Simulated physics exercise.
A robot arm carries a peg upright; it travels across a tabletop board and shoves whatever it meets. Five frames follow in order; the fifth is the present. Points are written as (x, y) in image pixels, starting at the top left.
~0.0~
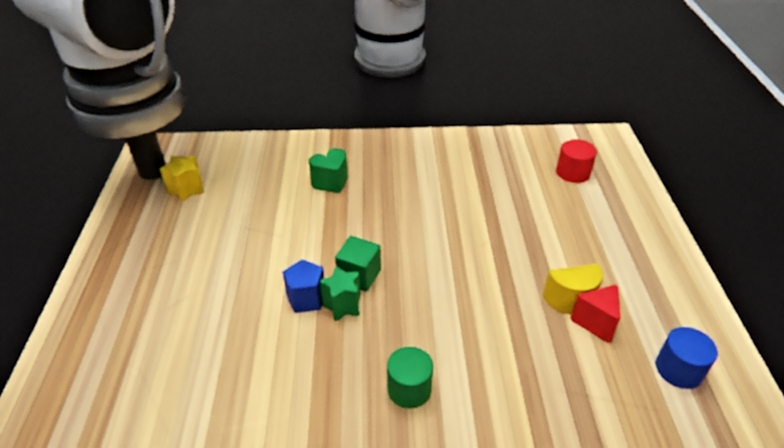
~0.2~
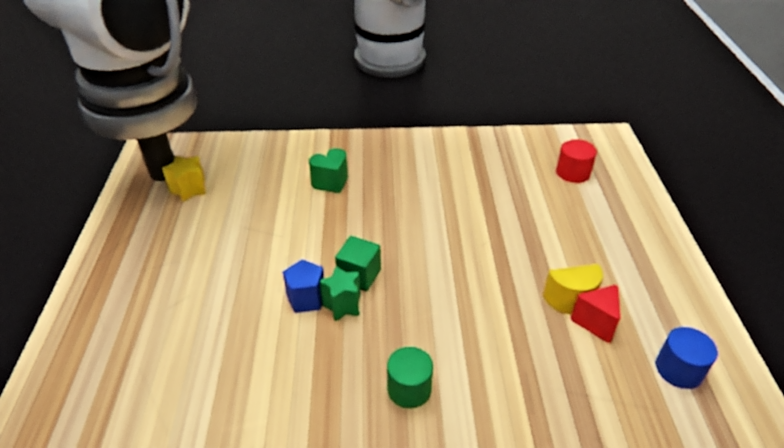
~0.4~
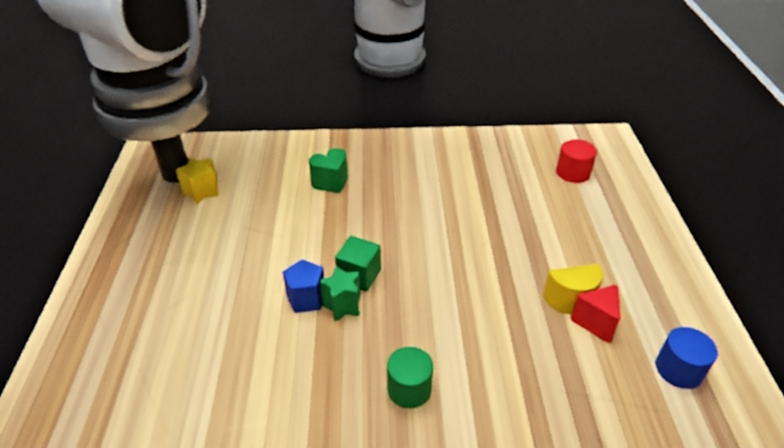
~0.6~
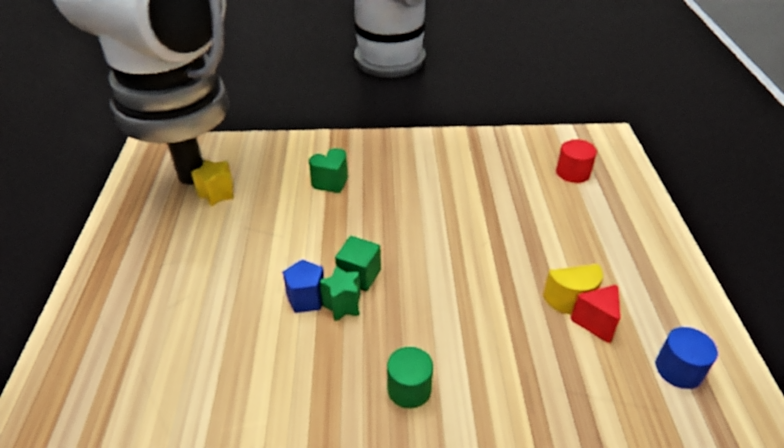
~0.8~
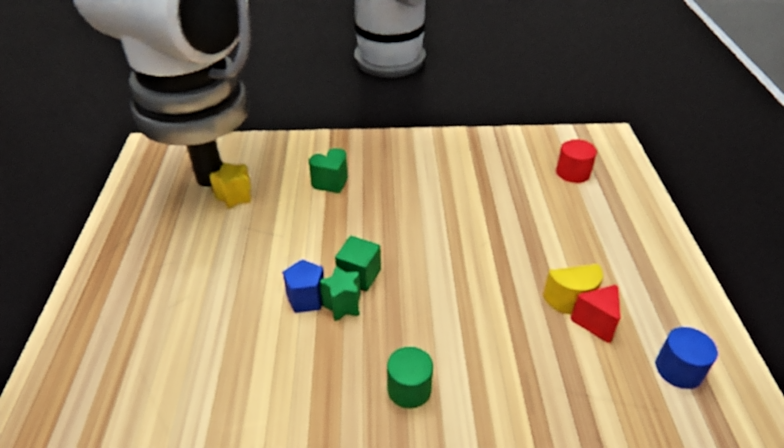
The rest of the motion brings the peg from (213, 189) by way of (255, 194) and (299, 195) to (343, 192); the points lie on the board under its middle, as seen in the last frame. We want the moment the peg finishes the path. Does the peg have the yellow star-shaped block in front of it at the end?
Going by the path, no.
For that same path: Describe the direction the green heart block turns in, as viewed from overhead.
It twists anticlockwise.
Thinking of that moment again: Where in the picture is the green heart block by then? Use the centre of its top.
In the picture, that point is around (359, 149).
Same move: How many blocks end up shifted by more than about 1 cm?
Count: Two.
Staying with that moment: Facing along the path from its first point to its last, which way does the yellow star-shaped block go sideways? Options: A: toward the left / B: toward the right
B (toward the right)
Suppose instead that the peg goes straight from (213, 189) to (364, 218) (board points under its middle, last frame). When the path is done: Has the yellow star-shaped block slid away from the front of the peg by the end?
Answer: No.
On the path given first. One third of the way, peg (253, 185); yellow star-shaped block (272, 180).
Two thirds of the way, peg (298, 186); yellow star-shaped block (306, 187), turned 40° clockwise.
At the end, peg (343, 183); yellow star-shaped block (313, 188), turned 70° clockwise; green heart block (359, 149), turned 45° anticlockwise.
